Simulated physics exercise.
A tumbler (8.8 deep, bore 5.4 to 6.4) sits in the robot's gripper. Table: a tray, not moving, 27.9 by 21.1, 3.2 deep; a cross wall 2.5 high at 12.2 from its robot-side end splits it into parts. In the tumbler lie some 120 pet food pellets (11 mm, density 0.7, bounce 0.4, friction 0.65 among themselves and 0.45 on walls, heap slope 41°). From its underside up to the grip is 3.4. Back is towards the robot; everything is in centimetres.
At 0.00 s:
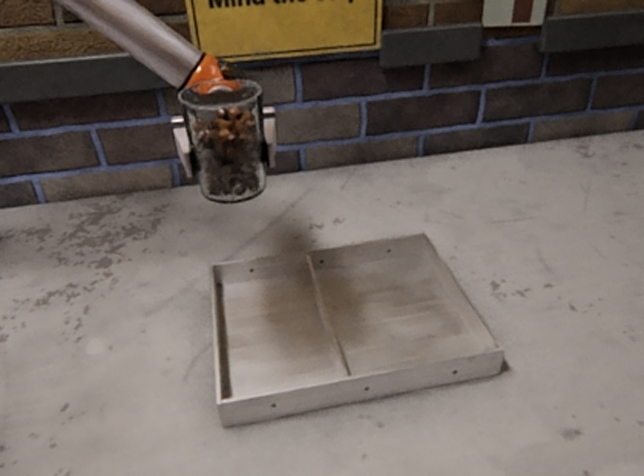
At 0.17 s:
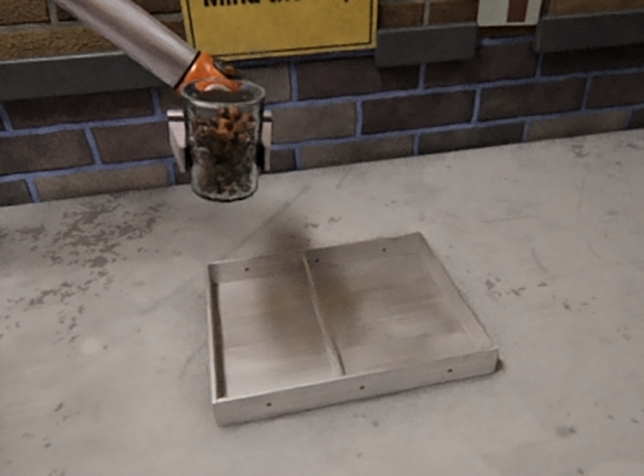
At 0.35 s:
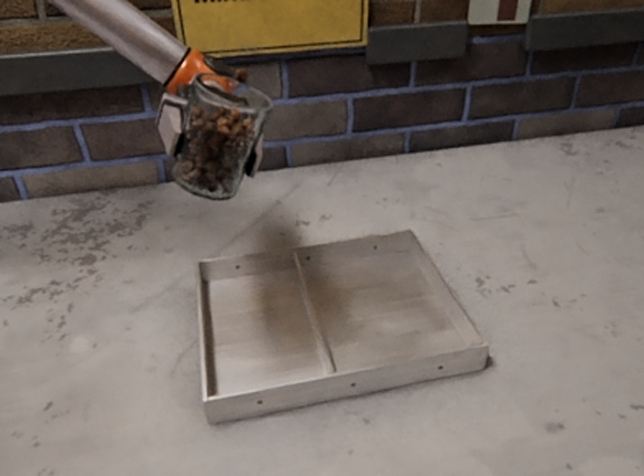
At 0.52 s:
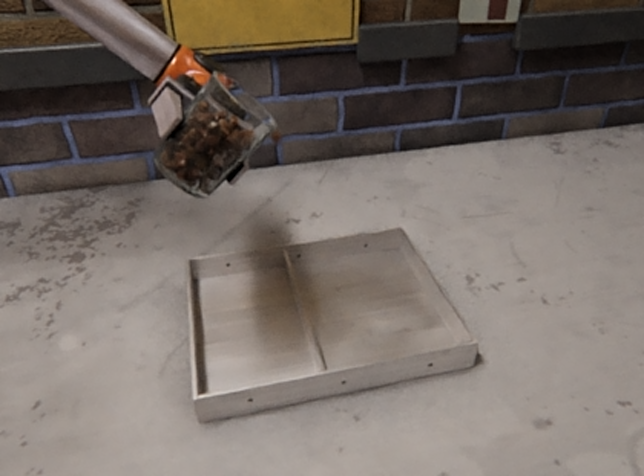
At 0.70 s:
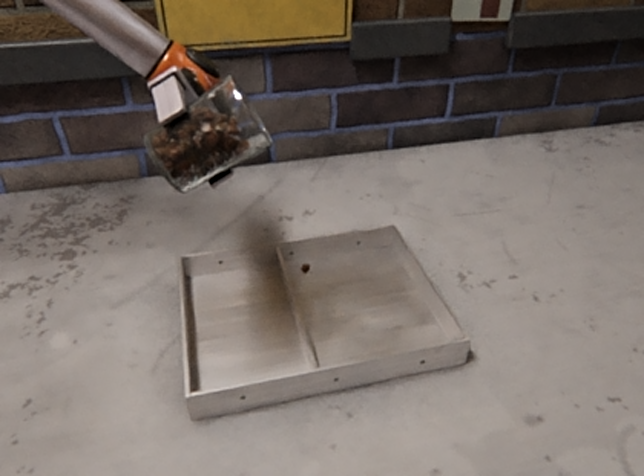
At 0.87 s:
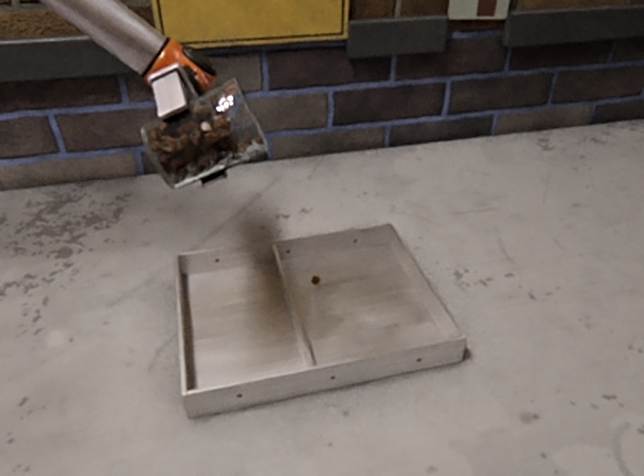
On a worn pale surface by a brick wall, a robot arm tilted a clear glass of brown pellets steeply over toward a shallow divided tray, and one pellet dropped into the right-hand section.
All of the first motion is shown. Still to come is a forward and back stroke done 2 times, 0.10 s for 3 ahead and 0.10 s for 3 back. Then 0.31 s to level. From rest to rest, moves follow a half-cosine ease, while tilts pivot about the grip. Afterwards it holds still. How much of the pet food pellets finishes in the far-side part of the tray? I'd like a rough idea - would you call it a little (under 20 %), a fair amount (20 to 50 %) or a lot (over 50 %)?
I would call it a little, under 20 %.
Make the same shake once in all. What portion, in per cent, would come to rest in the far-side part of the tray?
Then about 10 per cent.
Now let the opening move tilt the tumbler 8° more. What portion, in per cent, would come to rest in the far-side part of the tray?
In that case some 30 per cent.
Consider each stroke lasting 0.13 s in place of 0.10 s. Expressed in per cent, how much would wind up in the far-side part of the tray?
That change gives some 5 percent.
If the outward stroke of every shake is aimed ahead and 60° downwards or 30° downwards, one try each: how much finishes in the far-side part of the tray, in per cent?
First try about 0 %, second try about 5 %.
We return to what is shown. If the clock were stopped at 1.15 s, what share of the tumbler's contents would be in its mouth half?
About 40 percent.
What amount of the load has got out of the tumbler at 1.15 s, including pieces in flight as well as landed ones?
Share gone by then: Close to 5 %.
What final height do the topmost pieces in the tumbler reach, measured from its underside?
Around 7.5 centimetres above the underside.
By 1.15 s, tilted 69° forward, highest piece 25 above the table; 107 in the tumbler, 2 in the far-side part, 6 in flight or on a rim.
By 1.44 s, tilted 30° forward, highest piece 27 above the table; 98 in the tumbler, 14 in the far-side part, 3 in the robot-side part.
By 1.78 s, level, highest piece 27 above the table; 98 in the tumbler, 14 in the far-side part, 3 in the robot-side part.
By 2.83 s, level, highest piece 27 above the table; 98 in the tumbler, 14 in the far-side part, 3 in the robot-side part.
Final count, 98 in the tumbler, 14 in the far-side part, 3 in the robot-side part. That is 12 % in the far-side part of the tray.
